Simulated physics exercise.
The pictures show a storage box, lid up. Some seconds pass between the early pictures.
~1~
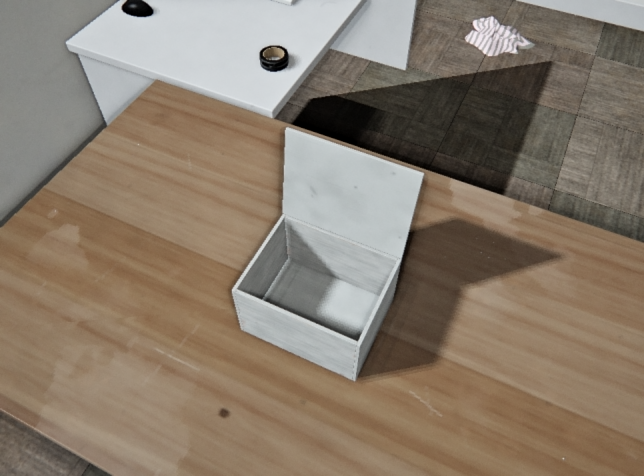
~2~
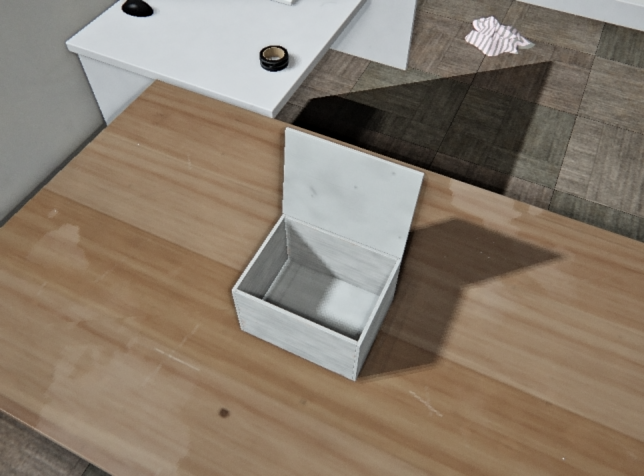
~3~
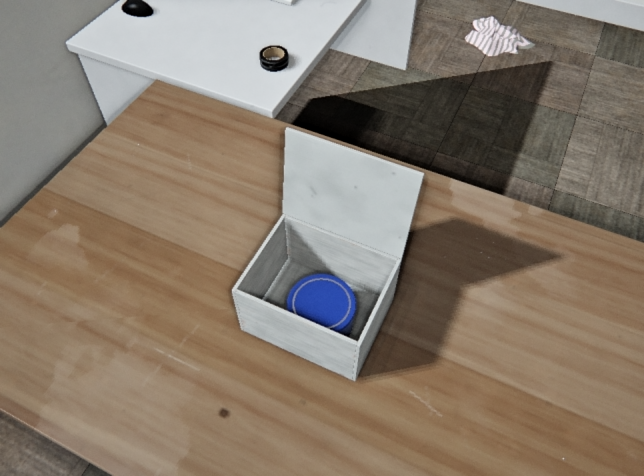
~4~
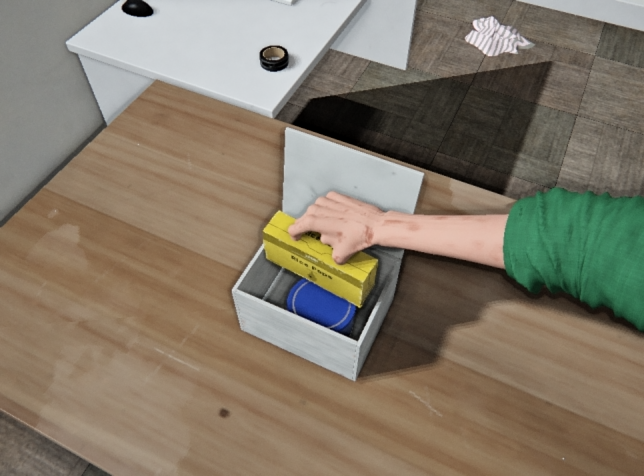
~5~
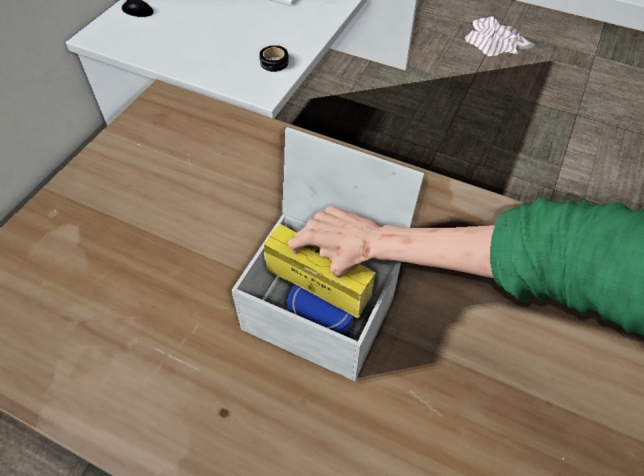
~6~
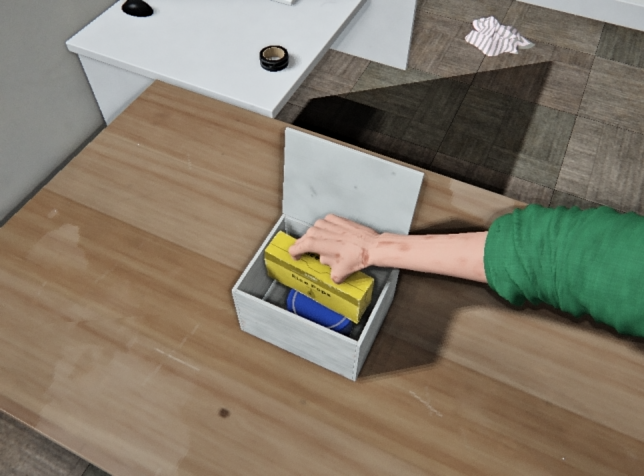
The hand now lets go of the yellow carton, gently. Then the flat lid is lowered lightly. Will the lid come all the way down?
Outcome: The lid will not close.
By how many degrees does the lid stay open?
About 25°.
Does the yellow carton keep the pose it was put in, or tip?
It stays as placed.
Then, 1.30 s after the last picture, lid 78° above the rim.
Then, 1.80 s after the last picture, lid 44° above the rim.
At rest, lid 23° above the rim; both in place. Seen from the same camera at the end, yellow carton near (318, 278).
